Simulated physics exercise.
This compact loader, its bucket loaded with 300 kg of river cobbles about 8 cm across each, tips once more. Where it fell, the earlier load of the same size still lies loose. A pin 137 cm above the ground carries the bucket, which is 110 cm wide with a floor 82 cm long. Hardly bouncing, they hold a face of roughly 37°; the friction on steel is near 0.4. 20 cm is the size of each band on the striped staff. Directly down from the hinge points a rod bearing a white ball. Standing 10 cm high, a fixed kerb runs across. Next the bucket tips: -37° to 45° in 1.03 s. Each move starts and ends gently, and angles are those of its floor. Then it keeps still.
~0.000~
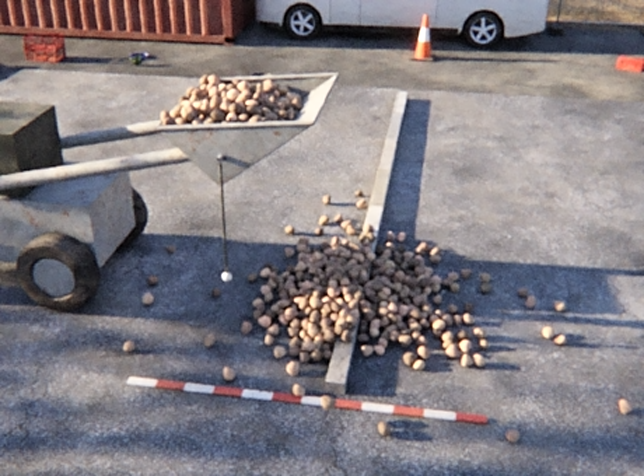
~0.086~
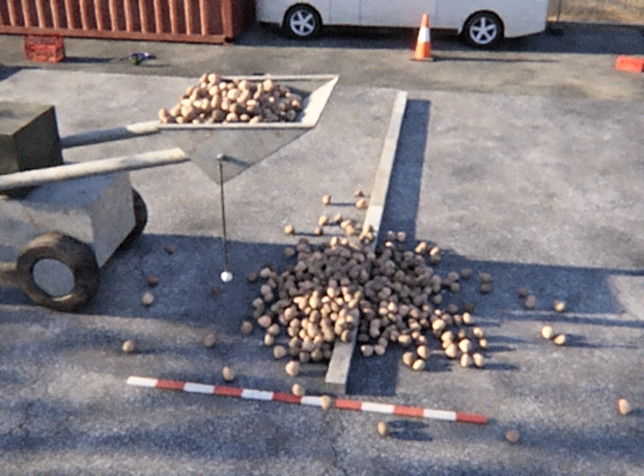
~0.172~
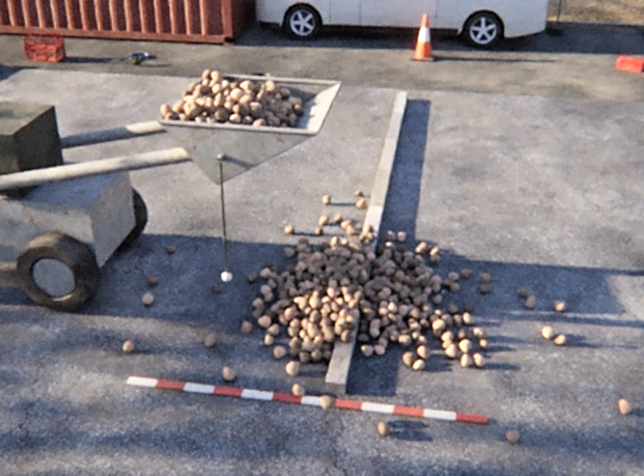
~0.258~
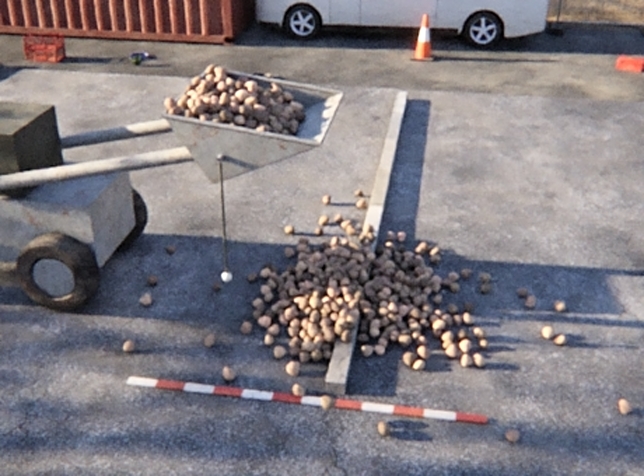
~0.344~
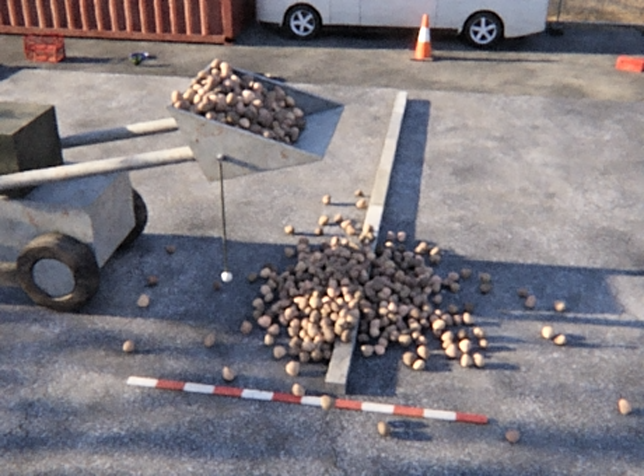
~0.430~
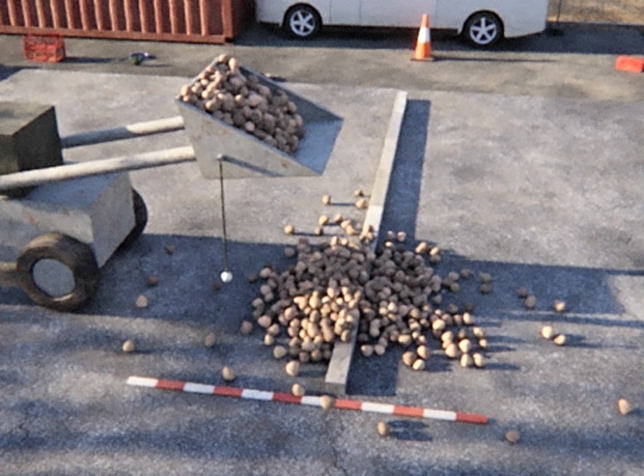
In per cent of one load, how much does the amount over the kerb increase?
About 51 per cent.
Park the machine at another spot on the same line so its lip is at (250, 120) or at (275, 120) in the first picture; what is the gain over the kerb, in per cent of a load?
Some 5 percent first and 15 percent second.
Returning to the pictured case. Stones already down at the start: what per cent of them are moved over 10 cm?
Some 15 percent, give or take.
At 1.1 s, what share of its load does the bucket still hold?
45 % still inside.
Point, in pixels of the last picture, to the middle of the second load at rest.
I'd put their centre close to (360, 285).
After 0.8 s the floor is at 32°; in per cent of one load, 100 in the bucket, 64 on this side of the kerb, 38 over the kerb; the foremost stones are at (542, 332).
After 1.1 s the floor is at 45°; in per cent of one load, 43 in the bucket, 121 on this side of the kerb, 38 over the kerb; the foremost stones are at (542, 332).
After 1.5 s the floor is at 45°; in per cent of one load, 1 in the bucket, 130 on this side of the kerb, 70 over the kerb; the foremost stones are at (542, 332).
After 4.0 s the floor is at 45°; in per cent of one load, 0 in the bucket, 112 on this side of the kerb, 90 over the kerb; the foremost stones are at (583, 331). Net gain over the kerb, 51.
